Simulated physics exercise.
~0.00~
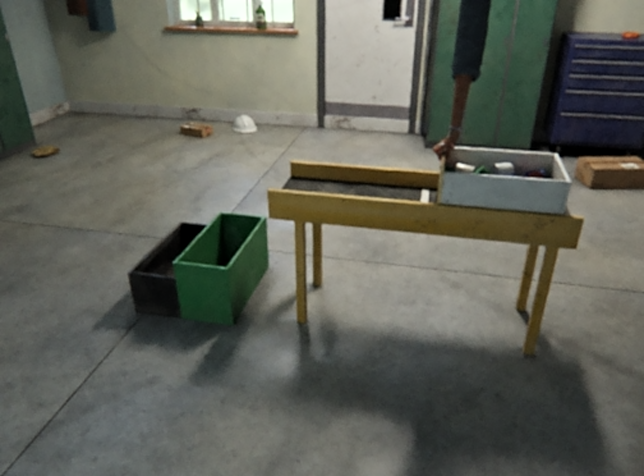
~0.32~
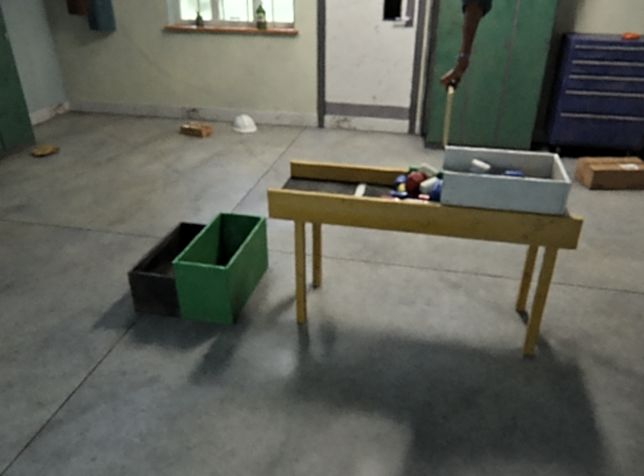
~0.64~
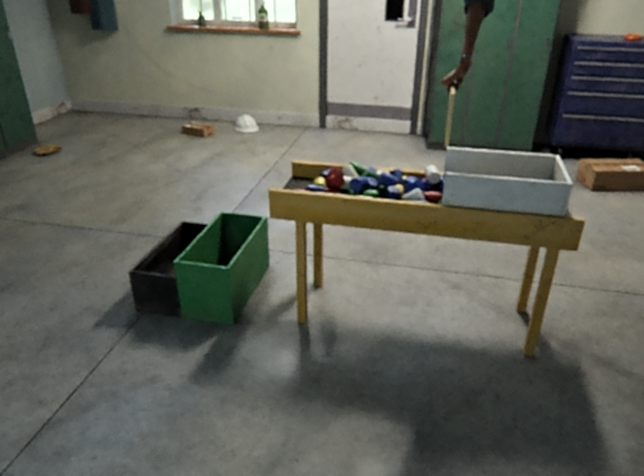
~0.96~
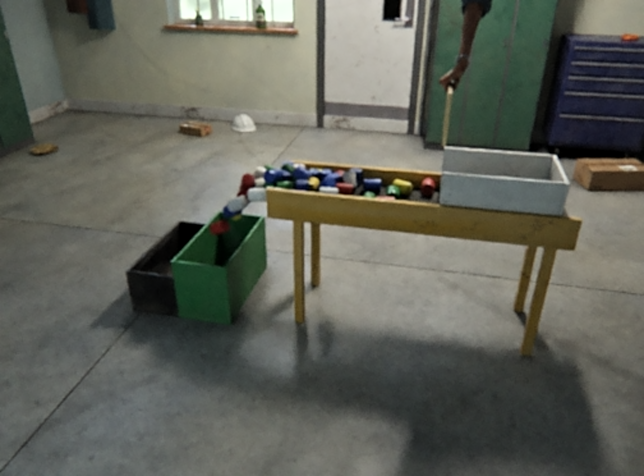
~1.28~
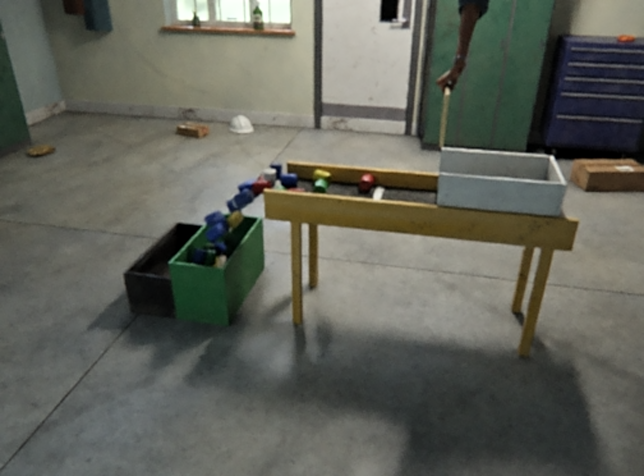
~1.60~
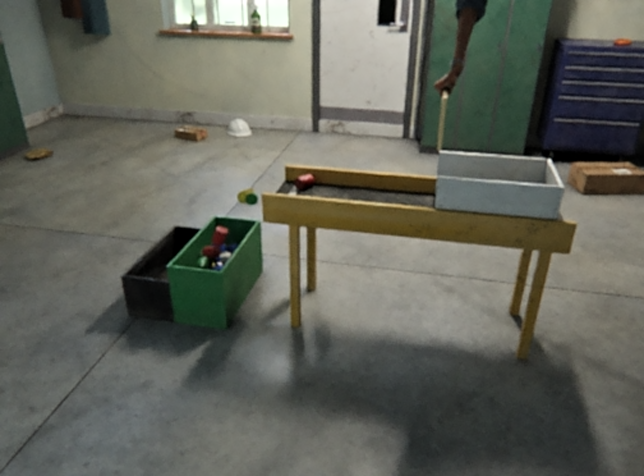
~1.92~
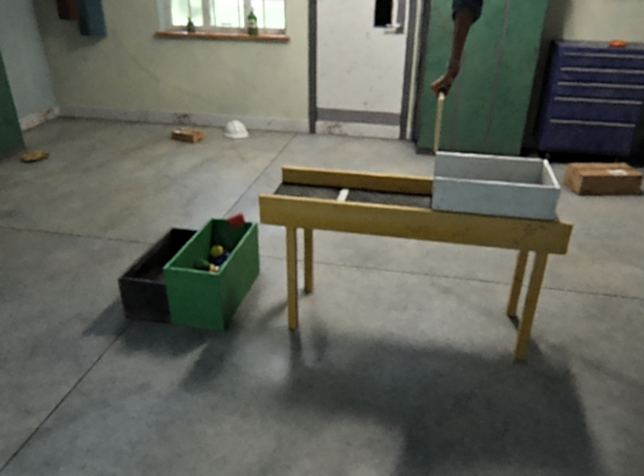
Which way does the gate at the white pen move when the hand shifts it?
The gate moves up, raised by the hand above the pen, and it stays raised while the jars travel along the belt.
Small, colourful jars leave a white pen after a hand lifts its gate, ride left along a yellow-sided conveyor and tumble off the end into a green bin beside a black tote. The belt ends up empty, with the jars resting in the green bin.
